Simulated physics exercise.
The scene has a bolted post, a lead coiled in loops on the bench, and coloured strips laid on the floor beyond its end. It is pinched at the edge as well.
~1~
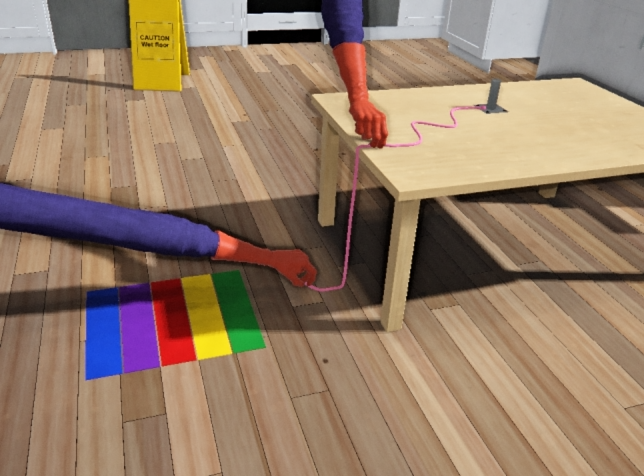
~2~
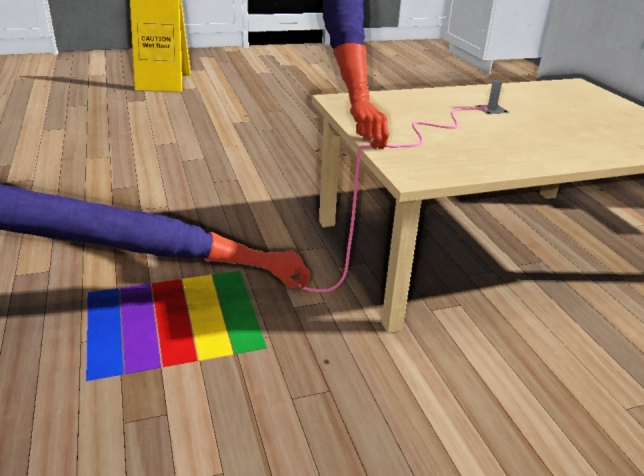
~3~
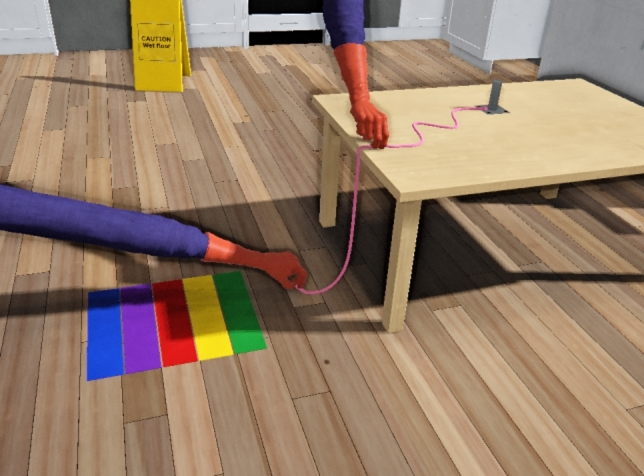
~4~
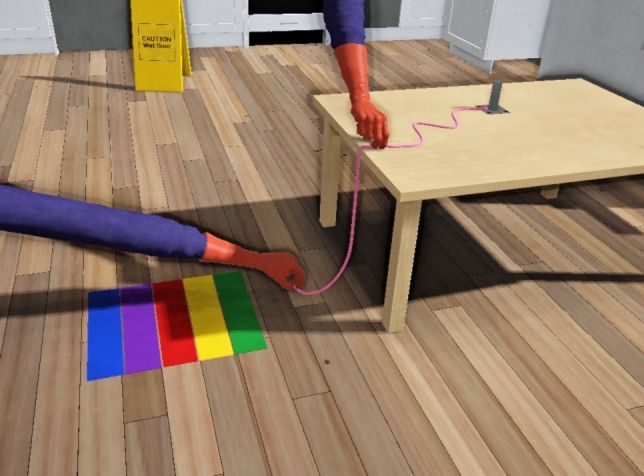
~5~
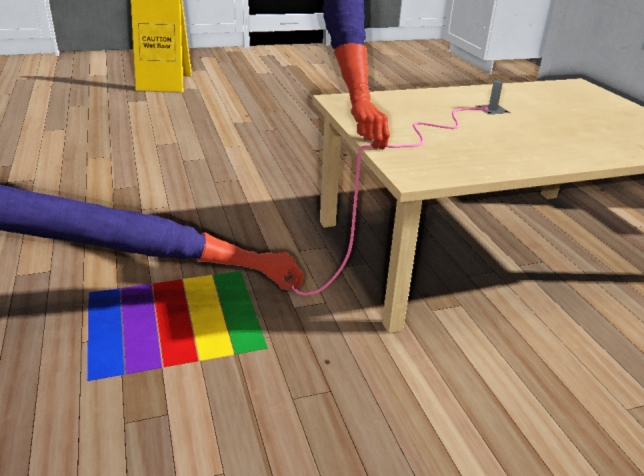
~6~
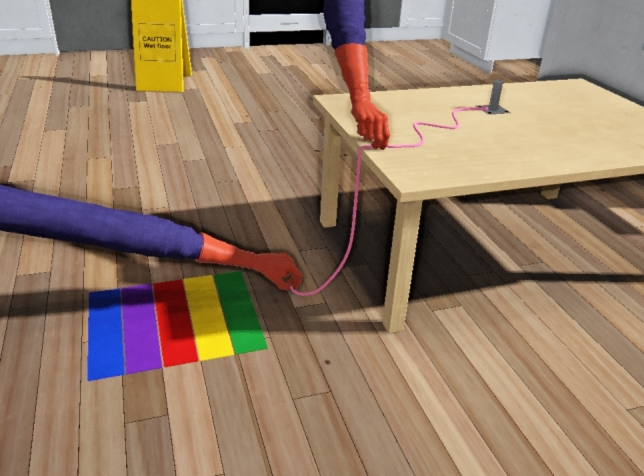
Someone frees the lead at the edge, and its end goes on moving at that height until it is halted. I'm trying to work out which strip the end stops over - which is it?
It stops over the purple one.
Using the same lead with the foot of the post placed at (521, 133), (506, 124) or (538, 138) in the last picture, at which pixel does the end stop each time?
The places are (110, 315), (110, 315) and (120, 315).
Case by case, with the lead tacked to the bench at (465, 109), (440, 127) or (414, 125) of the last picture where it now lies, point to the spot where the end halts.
The three spots are (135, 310), (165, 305) and (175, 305), in that order.
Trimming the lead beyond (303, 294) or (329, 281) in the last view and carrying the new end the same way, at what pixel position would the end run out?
It ends up at (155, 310) the first time and at (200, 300) the second.
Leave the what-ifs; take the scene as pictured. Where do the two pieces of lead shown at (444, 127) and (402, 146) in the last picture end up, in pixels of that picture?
Final positions are (416, 126) and (332, 158), in that order.
Early on, end near (191, 302); over yellow.
Midway, end near (153, 308); over purple.
At the end of the slack, end near (130, 312); over purple. It halts on the purple strip.
